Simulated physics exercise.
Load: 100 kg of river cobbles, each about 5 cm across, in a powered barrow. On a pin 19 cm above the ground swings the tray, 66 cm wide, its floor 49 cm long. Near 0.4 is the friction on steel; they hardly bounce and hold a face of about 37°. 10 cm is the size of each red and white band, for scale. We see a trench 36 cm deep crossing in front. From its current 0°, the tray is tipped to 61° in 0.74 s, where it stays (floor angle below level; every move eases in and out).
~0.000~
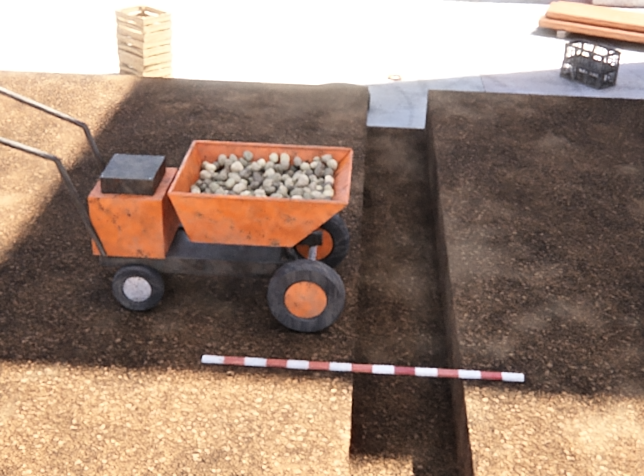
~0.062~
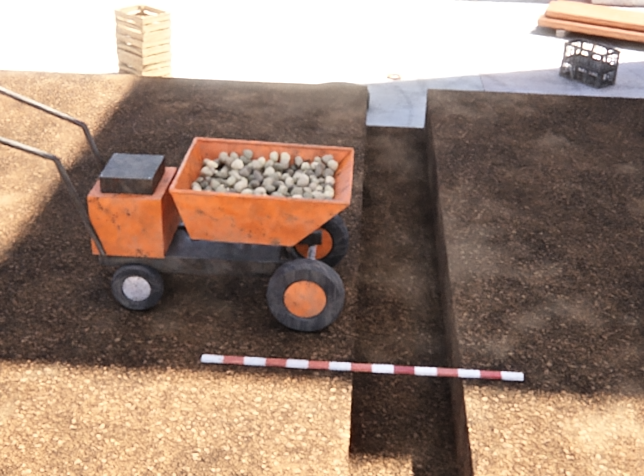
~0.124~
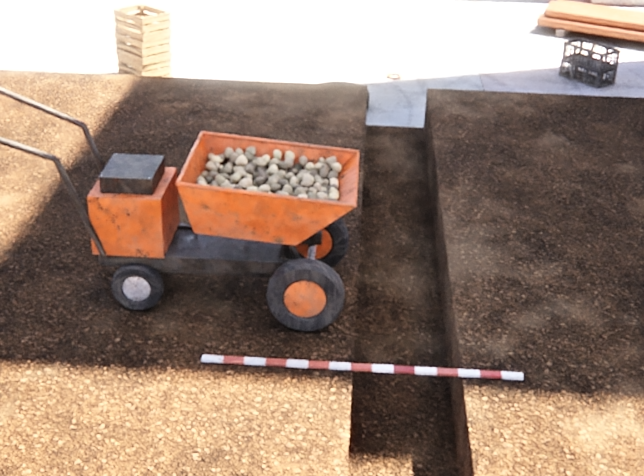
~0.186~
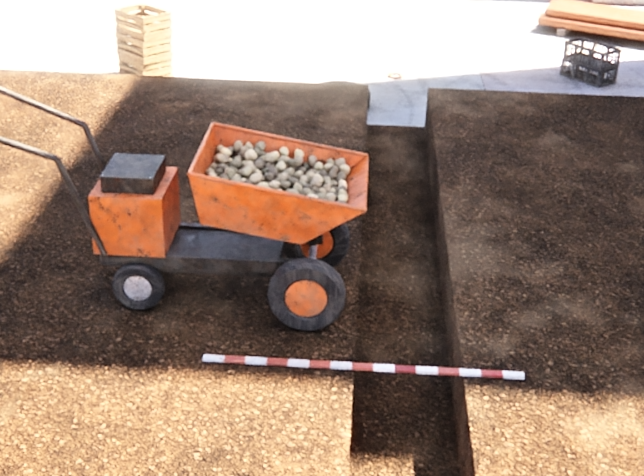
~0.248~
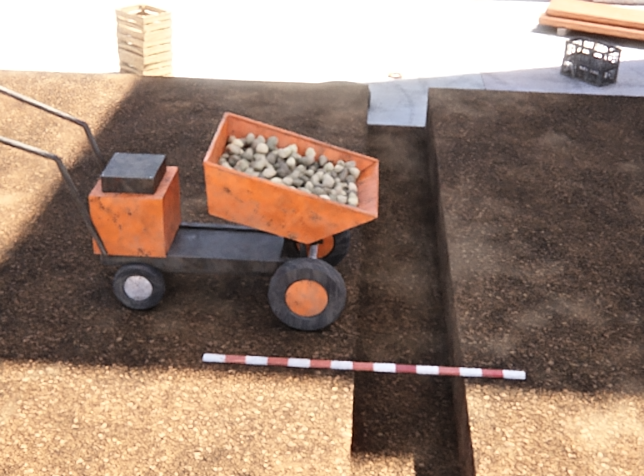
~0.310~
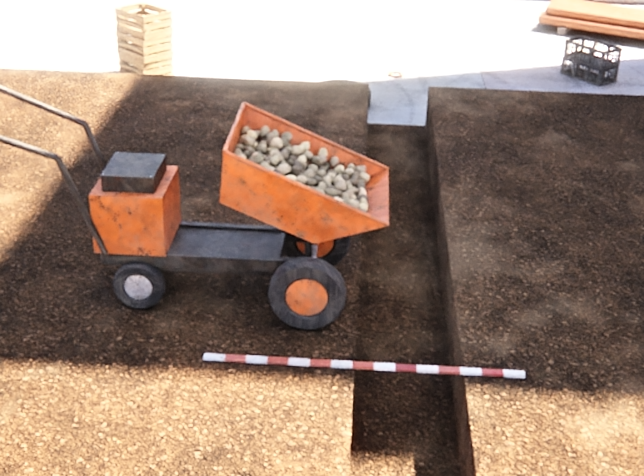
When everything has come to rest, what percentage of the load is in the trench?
About 56 per cent.
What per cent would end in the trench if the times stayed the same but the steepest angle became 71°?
Then about 45 per cent.
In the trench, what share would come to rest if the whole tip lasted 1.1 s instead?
Close to 65 per cent then.
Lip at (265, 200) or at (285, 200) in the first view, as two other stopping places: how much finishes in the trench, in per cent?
Roughly 100 in a hundred, then 100 in a hundred.
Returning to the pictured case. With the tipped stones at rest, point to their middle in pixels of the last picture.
Middle at around (446, 343), I'd say.
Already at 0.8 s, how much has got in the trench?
Close to 10 per cent at that time.
After 0.6 s the floor is at 51°; 100 % in the tray; the foremost stones are at (400, 238).
After 0.8 s the floor is at 61°; 87 % in the tray, 12 % in the trench, 1 % past the trench; the foremost stones are at (460, 291).
After 1.2 s the floor is at 61°; 40 % in the tray, 20 % in the trench, 40 % past the trench; the foremost stones are at (548, 295).
After 3.1 s the floor is at 61°; 0 % in the tray, 56 % in the trench, 44 % past the trench; the foremost stones are past the picture's edge.
